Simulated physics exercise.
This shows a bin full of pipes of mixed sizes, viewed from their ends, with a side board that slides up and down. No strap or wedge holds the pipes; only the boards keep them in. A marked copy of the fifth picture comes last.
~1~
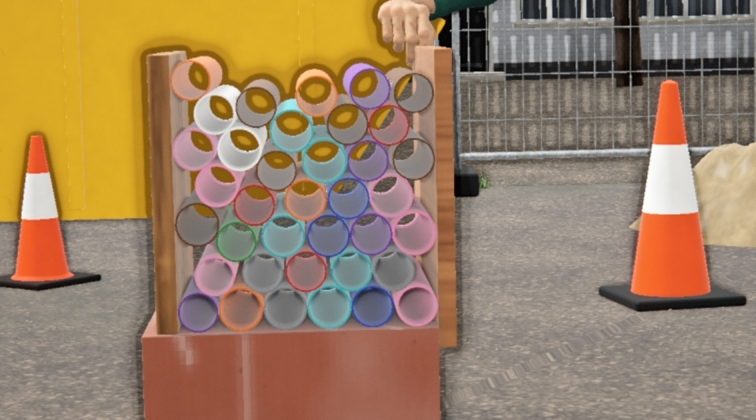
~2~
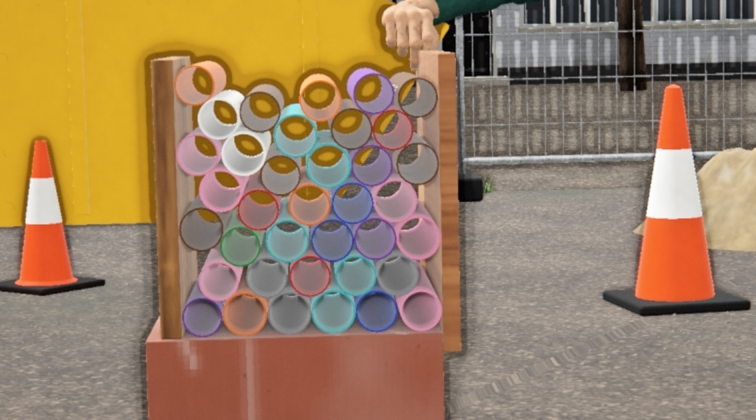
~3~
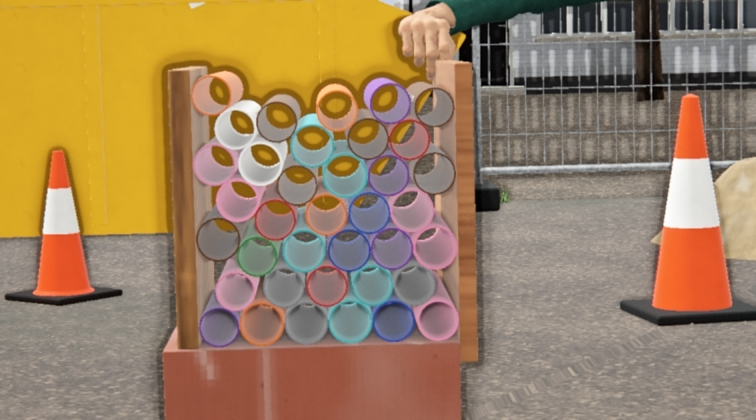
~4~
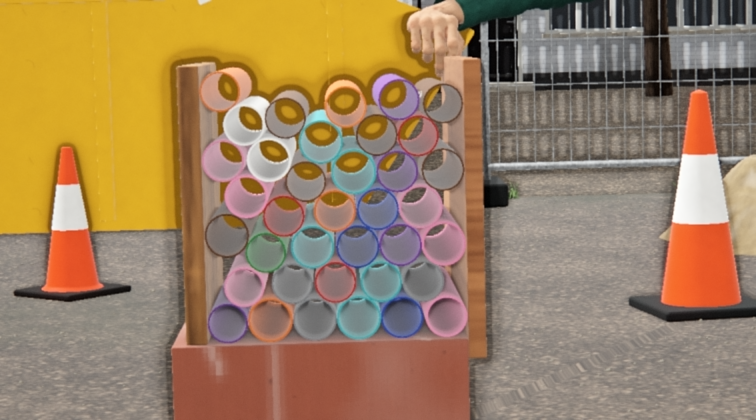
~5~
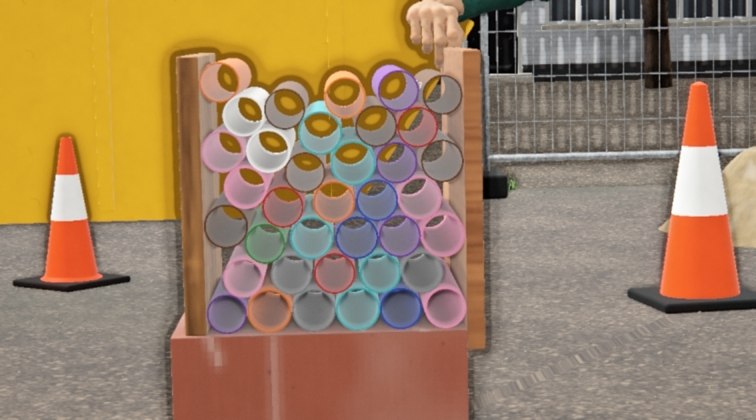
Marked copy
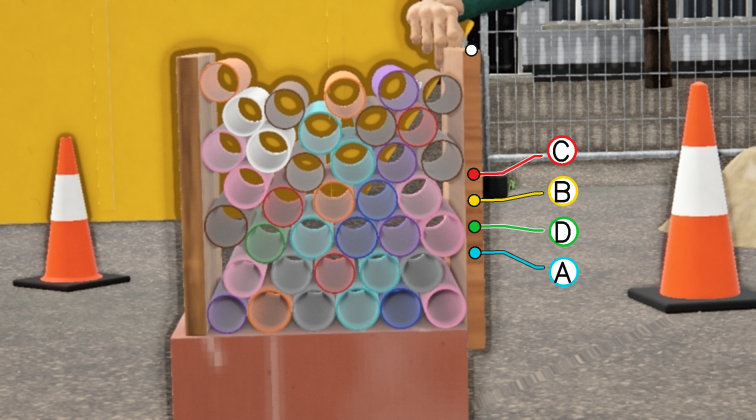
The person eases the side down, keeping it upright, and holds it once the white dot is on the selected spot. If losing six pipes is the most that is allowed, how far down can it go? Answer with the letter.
Lower it to A and no more.
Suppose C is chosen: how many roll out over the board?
At C the number is one.
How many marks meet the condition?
The number is four.
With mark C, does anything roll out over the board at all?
At C: Yes.
On the marked copy, A at (475, 253); B at (474, 201); C at (474, 174); D at (475, 226); the white dot at (472, 50).
Following A. Soon after the start, top of the board (463, 136).
Later, top of the board (465, 232).
In the end, top of the board (465, 252), four out over the board.
As for the rest, B two out over the board; C one out over the board; D four out over the board.
